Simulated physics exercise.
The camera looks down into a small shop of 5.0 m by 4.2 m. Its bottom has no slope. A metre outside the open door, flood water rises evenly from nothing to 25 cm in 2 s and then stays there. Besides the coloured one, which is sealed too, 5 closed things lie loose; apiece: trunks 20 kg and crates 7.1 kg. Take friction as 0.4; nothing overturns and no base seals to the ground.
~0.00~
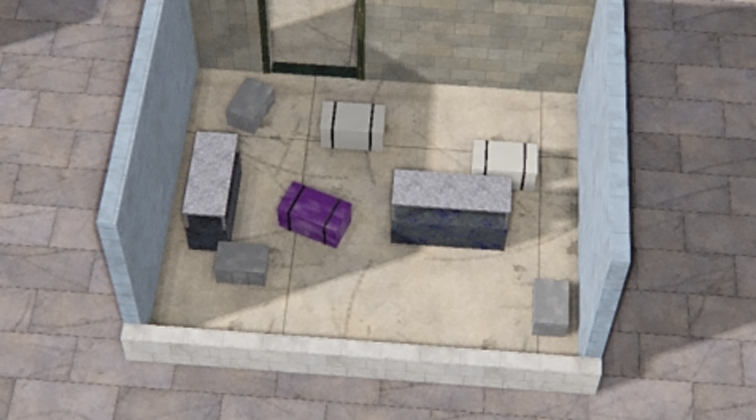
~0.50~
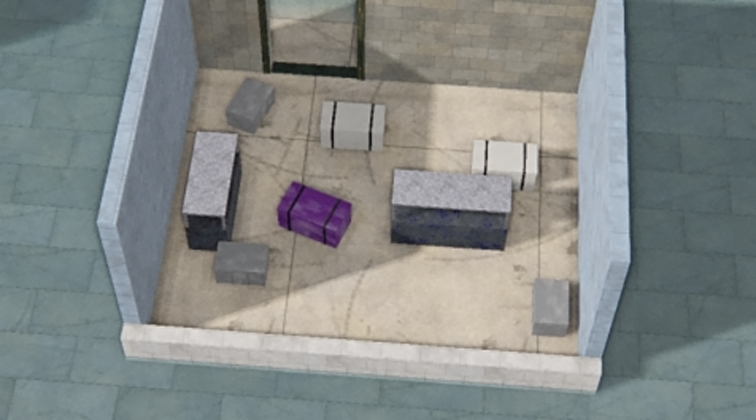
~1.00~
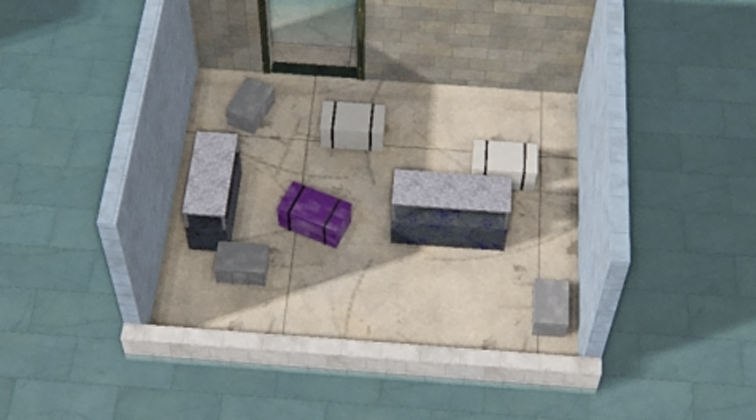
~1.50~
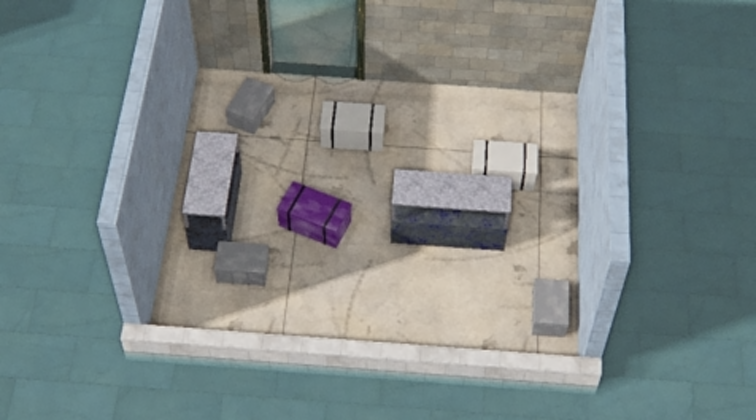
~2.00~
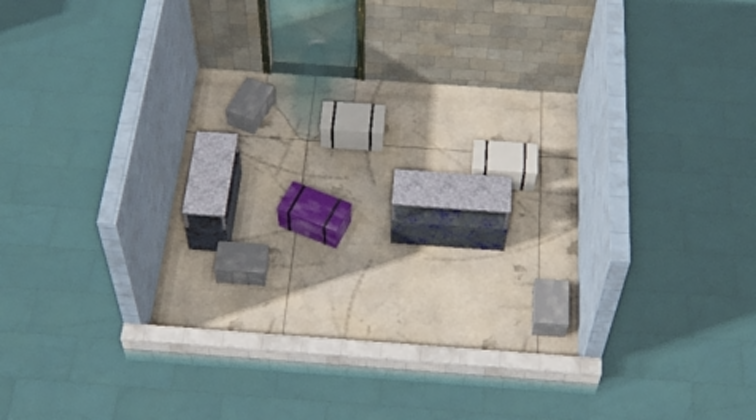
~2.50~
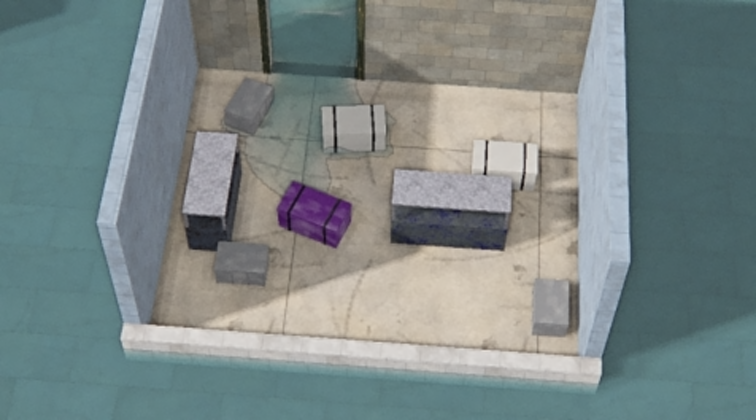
The clip opens on a high view into a small walled room with a purple trunk, pale strapped trunks and gray blocks on the floor. Water covers the paving outside and rises against the doorway, then spreads thinly inside across the floor near the door, while the objects barely move.
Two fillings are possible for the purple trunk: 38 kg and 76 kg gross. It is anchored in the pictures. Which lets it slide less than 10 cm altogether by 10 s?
I expect that only the higher weight holds it.
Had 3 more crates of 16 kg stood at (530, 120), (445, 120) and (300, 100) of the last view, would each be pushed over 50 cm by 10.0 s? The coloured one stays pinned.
In that order: Short of it, short of it, more.
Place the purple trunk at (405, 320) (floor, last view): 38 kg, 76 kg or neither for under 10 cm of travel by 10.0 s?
It takes the larger.
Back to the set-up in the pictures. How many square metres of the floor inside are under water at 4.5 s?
Roughly 13 m2.
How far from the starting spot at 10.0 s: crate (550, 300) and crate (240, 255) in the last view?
In turn: 60 cm, 350 cm.
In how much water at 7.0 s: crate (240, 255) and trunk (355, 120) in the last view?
Roughly 9 and 6 cm.
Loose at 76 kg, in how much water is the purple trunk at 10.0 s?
Roughly 12 cm.
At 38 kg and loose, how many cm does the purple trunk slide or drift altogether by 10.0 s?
Some 250 cm in all.
After 3.5 s the purple trunk would be 7 cm from its start with 38 kg and 0 cm from its start with 76 kg; 8 cm of water round it then.
After 4.5 s the purple trunk would be 62 cm from its start with 38 kg and 0 cm from its start with 76 kg; 5 cm of water round it then.
After 7.0 s the purple trunk would be 97 cm from its start with 38 kg and 0 cm from its start with 76 kg; 8 cm of water round it then.
After 10.0 s the purple trunk would be 179 cm from its start with 38 kg and 0 cm from its start with 76 kg; 12 cm of water round it then.
